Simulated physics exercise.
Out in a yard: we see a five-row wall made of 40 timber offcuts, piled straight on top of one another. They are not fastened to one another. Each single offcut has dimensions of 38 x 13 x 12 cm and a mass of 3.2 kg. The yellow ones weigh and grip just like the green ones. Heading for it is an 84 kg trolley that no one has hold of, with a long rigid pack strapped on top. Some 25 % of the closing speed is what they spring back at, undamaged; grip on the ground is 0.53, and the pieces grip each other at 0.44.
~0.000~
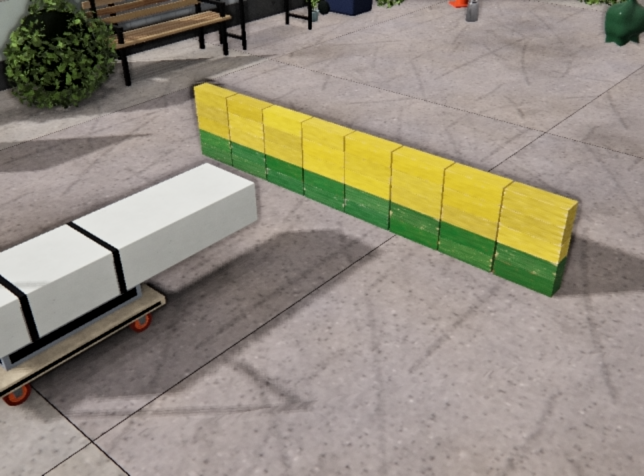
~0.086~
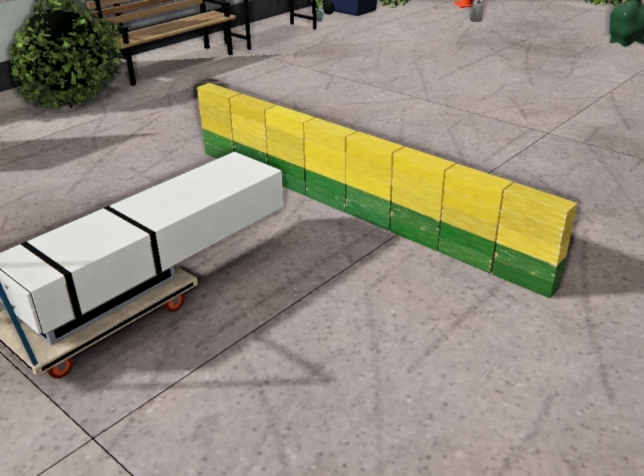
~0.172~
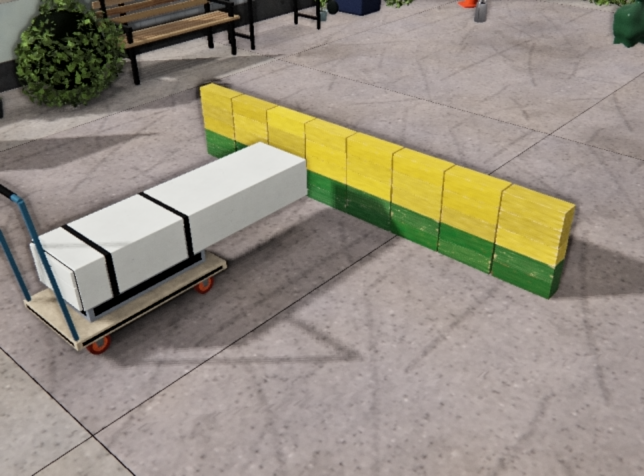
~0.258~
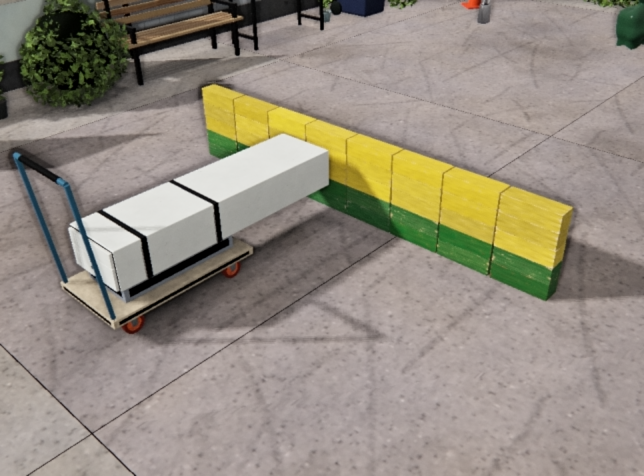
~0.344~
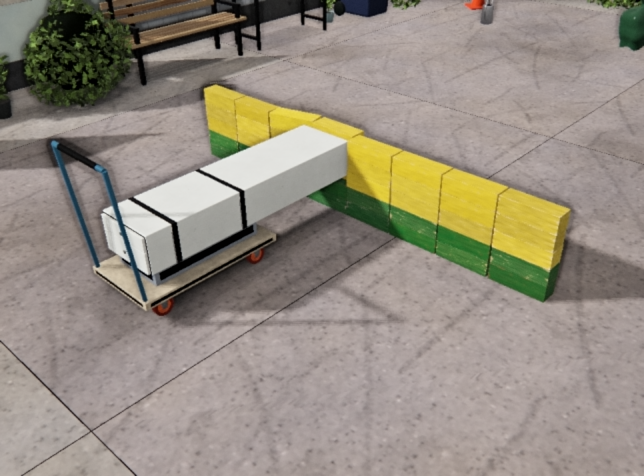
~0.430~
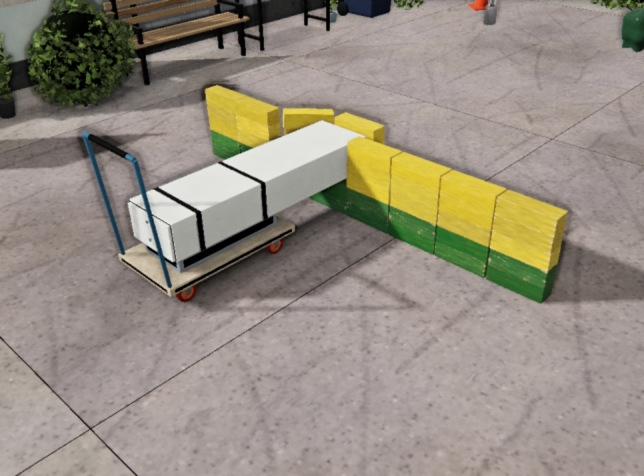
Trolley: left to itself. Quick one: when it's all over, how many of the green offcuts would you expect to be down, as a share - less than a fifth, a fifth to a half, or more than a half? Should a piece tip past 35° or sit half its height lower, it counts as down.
I'd say less than a fifth.
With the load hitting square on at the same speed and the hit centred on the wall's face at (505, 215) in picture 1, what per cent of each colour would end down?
Down at the end: Green 10 percent, yellow 20 percent.
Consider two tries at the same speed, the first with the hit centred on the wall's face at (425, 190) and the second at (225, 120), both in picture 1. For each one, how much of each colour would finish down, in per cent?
You'd get green at 10 followed by 10, and yellow at 40 followed by 20 percent.
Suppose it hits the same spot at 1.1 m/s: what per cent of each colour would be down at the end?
The green would finish 10 in a hundred down, the yellow 20 in a hundred.
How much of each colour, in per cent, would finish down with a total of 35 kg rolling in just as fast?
Result: Green 10, yellow 20 %.
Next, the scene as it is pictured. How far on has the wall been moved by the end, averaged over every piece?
Around 25 centimetres.
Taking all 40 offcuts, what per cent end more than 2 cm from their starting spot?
I count 40 % as shifted.
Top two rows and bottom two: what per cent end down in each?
Of the top ones 40 percent, of the bottom ones 10 percent.
After 0.78 s, load 89 cm past the wall's line, still rolling; none of the 16 green offcuts down (6 of 40 in all colours); top green offcut unmoved.
After 1.46 s, load 1.72 m past the wall's line, still rolling; 1 of the 16 green offcuts down (7 of 40 in all colours); top green offcut 11 mm from its place.
In the end (3.1 s), load 2.36 m past the wall's line, still rolling; 2 of the 16 green offcuts down (11 of 40 in all colours); top green offcut 11 mm from its place; top yellow offcut unmoved. That is 12 per cent. From the last view, middles, top green offcut near (419, 220), top yellow offcut near (530, 213).
